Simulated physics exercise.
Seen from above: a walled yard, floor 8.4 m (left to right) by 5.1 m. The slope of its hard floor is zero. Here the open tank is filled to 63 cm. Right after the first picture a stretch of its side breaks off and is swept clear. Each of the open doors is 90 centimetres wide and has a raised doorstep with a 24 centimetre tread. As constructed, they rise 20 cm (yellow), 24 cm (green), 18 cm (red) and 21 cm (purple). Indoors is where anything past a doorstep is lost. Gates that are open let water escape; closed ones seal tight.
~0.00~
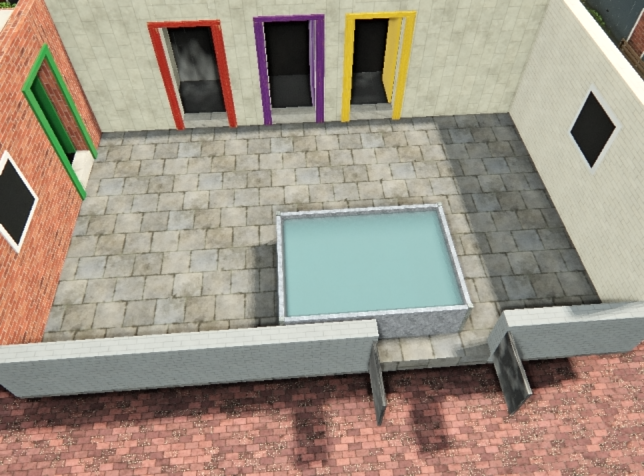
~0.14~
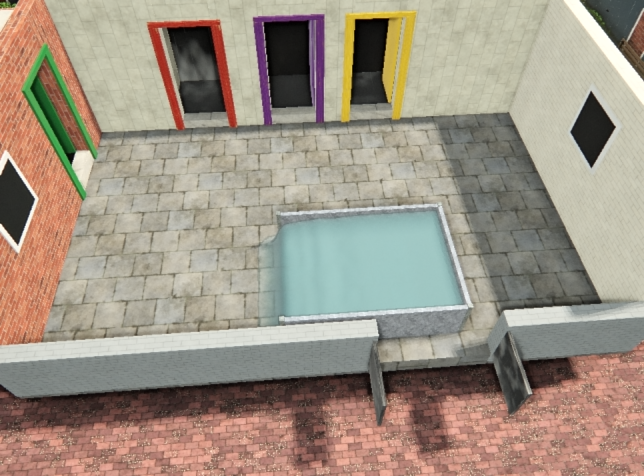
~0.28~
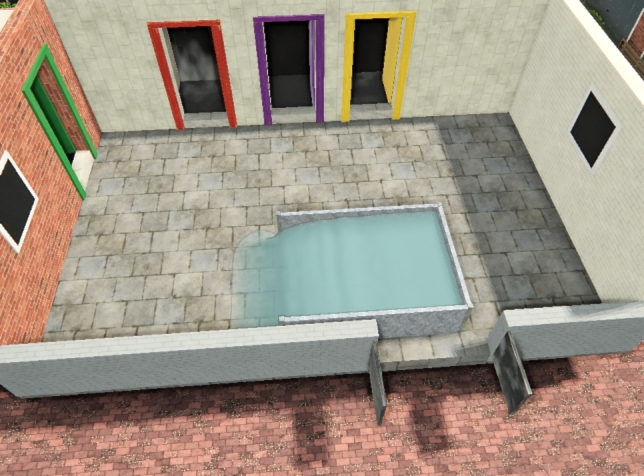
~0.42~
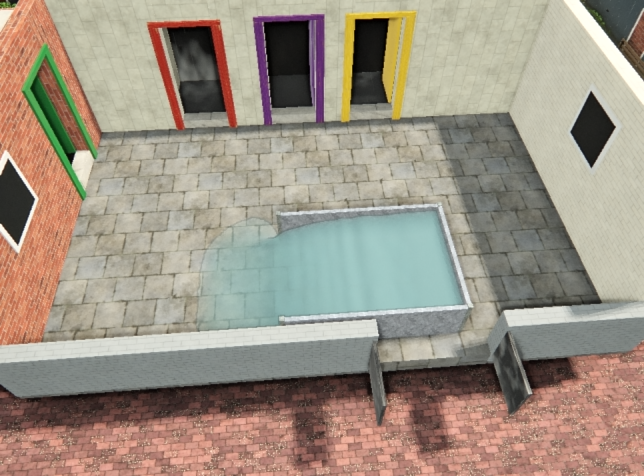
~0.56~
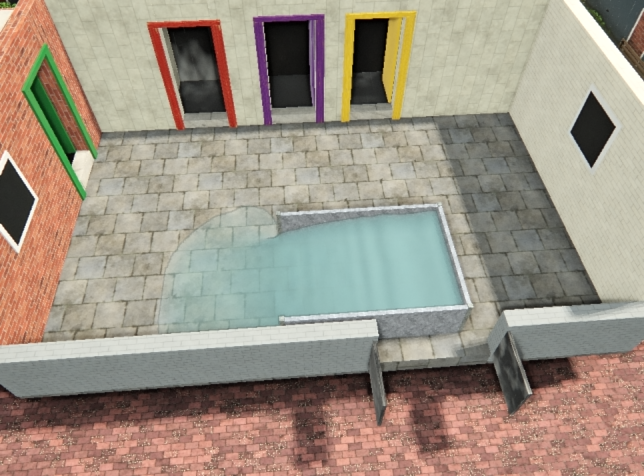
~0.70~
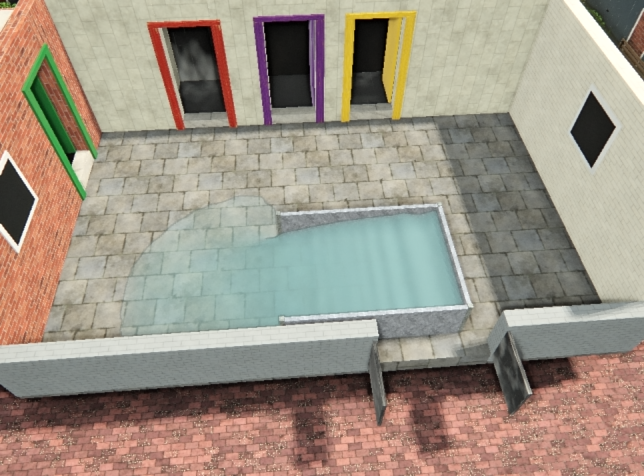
A walled yard with a grey stone floor is seen from above by a camera that stays still. Red, purple and yellow doorways line the back wall, a green one stands in the brick wall at left, and a stone-rimmed tank of pale blue-green water sits near the low front wall. The tank's left side vanishes, and water pours through the gap, spreading leftward across the paving in a thin, widening, rounded sheet.
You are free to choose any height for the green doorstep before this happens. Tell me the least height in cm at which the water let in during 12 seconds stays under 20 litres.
It should be about 16 cm.
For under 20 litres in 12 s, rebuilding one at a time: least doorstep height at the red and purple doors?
Roughly 15 cm for the red door and roughly 6.0 cm for the purple door.
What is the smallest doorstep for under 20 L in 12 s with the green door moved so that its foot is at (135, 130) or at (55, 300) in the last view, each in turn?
27 and 30 cm.
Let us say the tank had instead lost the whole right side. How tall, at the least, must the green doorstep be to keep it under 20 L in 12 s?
Some 10.5 cm.
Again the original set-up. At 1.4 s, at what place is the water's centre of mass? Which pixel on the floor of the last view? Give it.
Centre of the water: Approx. (292, 284) px.
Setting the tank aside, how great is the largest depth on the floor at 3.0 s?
I'd estimate roughly 38 cm.
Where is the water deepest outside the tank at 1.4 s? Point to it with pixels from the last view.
(41, 348).
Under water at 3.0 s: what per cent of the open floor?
Close to 40 per cent of it is wet.
After 1.4 s water covers 30 % of the floor, deepest (38 cm) near (41, 348); it has not reached the green door.
After 3.0 s water covers 40 % of the floor, deepest (38 cm) near (50, 359); 18 cm at the green door, 0 litres in over its 24 cm doorstep.
After 12.0 s water covers 100 % of the floor, deepest (14 cm) near (459, 318); 6 cm at the green door, 1 litre in over its 24 cm doorstep.
At the green door as built, the water arrived by 2.0 s and peaked near 20 cm at 6.0 s.
Run again over the same 12 s with other heights there, 42 litres in over 13.5 cm, 11 litres over 18 cm. The limit of 20 litres is kept from about 16 cm up.
